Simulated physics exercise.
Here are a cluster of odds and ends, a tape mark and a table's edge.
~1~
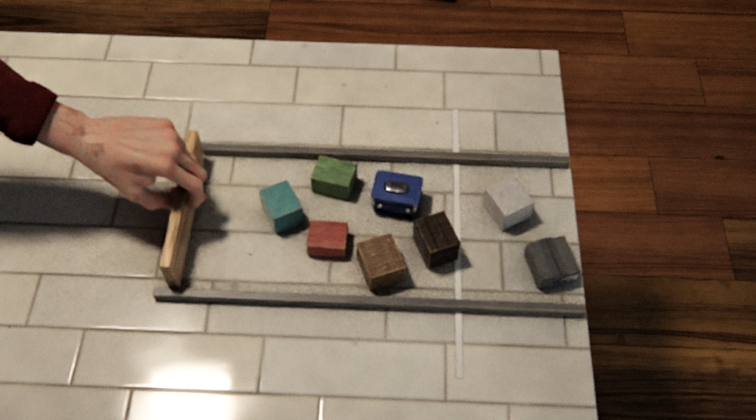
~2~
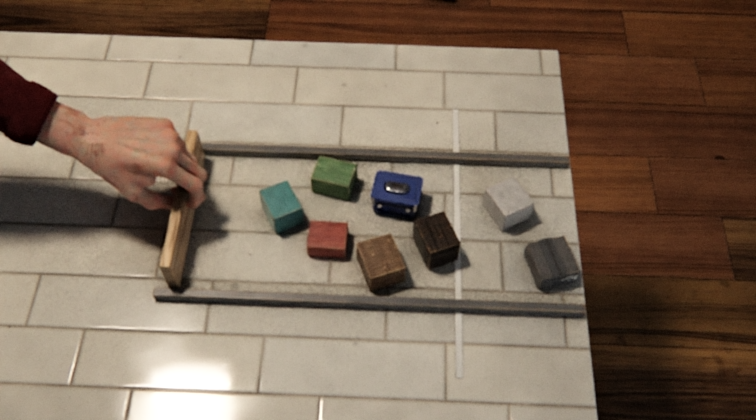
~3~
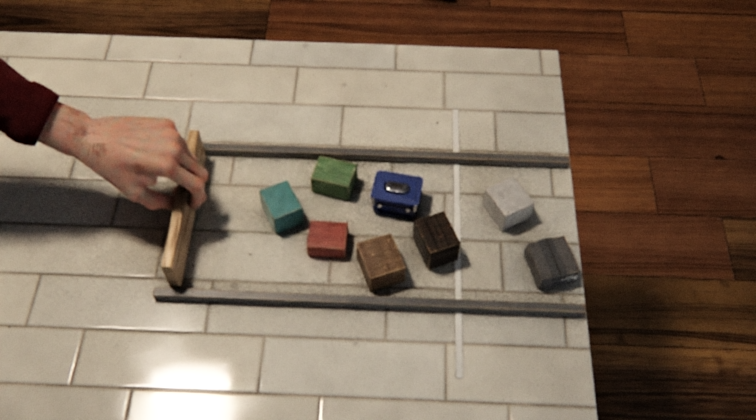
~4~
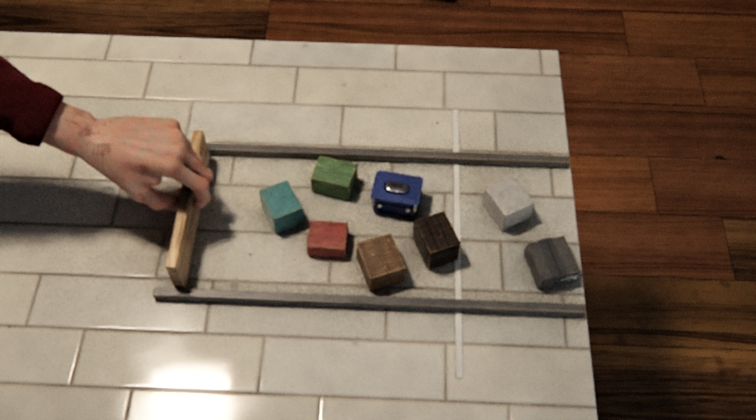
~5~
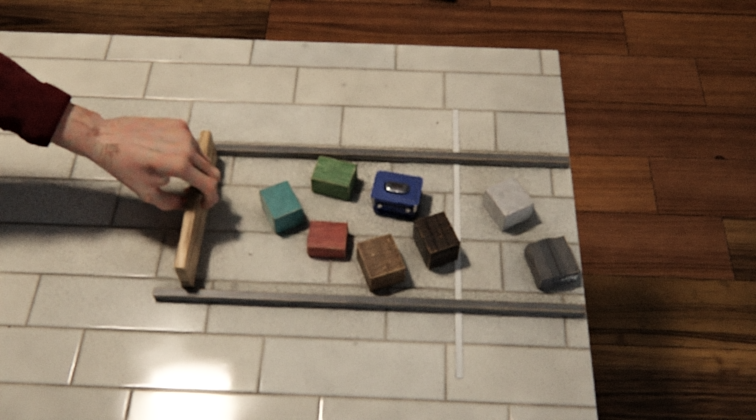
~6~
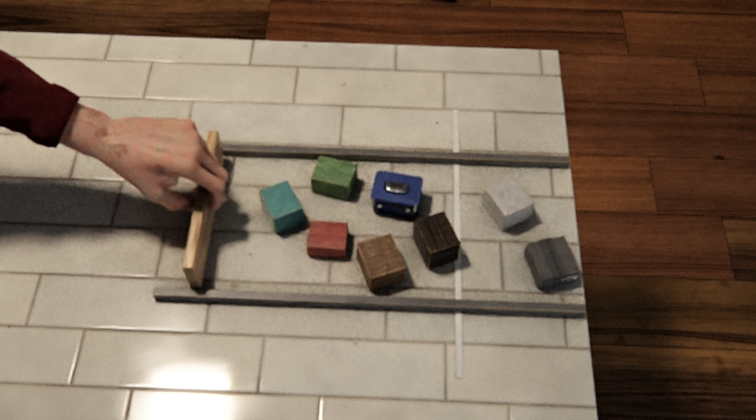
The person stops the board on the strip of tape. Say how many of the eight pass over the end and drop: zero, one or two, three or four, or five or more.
The count is zero.
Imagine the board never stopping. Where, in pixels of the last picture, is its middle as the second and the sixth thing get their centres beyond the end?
It sits near (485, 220), and then near (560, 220).
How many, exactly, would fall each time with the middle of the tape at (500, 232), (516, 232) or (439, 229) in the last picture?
Try 1: 2; try 2: 2; try 3: 0.
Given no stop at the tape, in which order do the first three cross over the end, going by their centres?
White block, grey box, blue case.
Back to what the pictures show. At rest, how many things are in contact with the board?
It's 4.
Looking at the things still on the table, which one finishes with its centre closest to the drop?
Closest in the end is the white block.
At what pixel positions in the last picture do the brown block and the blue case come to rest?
The brown block stops around (480, 281); the blue case around (518, 203).
Early on, none off yet; grey box at rest near (551, 262); white block at rest near (508, 203); black block at rest near (436, 240).
Finally, the number that fall off is zero.
